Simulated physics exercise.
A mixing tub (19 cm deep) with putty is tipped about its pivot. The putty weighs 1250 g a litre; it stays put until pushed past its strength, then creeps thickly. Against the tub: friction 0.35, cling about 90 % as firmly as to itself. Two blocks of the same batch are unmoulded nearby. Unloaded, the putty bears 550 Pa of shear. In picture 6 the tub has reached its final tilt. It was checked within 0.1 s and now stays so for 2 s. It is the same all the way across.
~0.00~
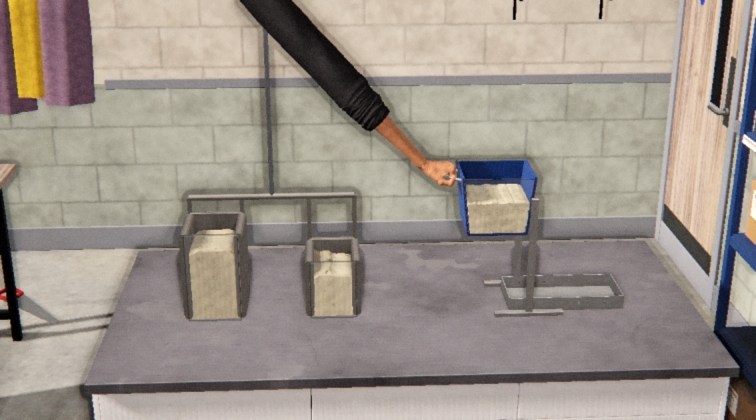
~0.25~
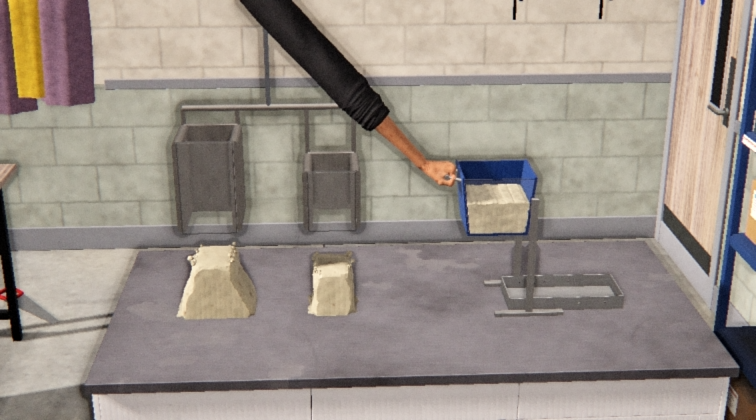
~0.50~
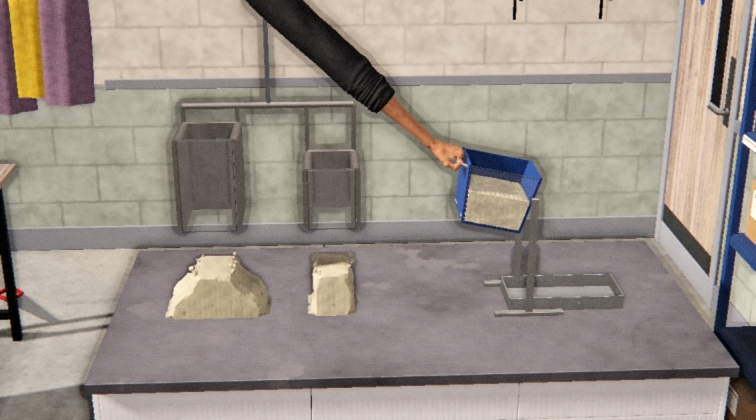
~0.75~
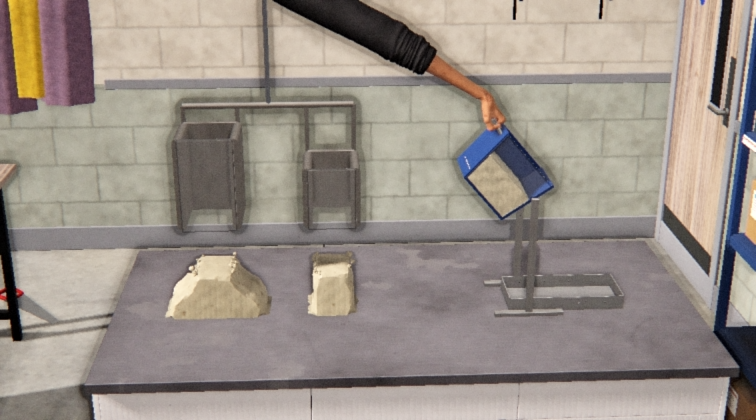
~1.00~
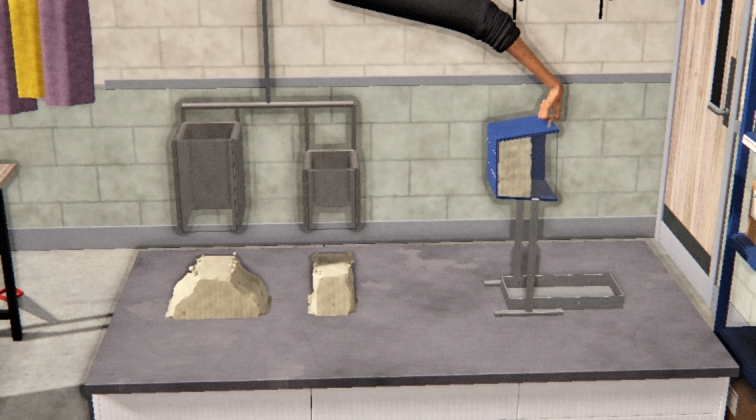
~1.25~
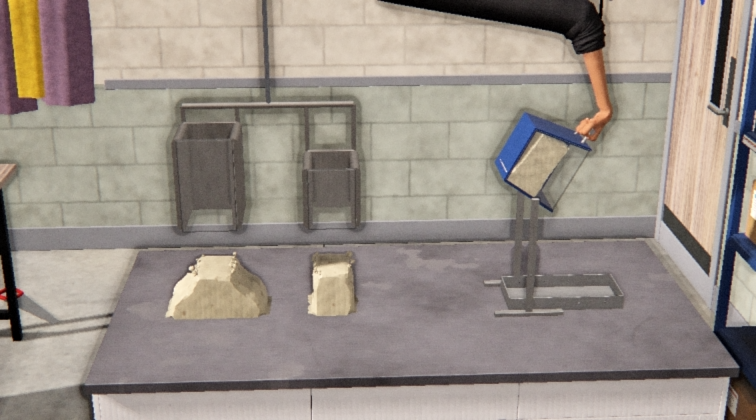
On a grey worktop, moulds lift off two pale blocks, then a hand tips a blue tub clockwise.
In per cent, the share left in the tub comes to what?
Close to 0 per cent.
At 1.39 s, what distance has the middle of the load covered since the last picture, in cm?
Some 9 cm.
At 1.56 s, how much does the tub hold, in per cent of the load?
Some 0 per cent.
After 1.39 s, the tub is at 118 degrees and holds 87 %.
After 1.56 s, the tub is at 118 degrees and holds 0 %.
After 1.73 s, the tub is at 118 degrees and holds 0 %.
After 1.90 s, the tub is at 118 degrees and holds 0 %.
After 3.25 s, at the end, the tub is at 118 degrees and holds 0 %.
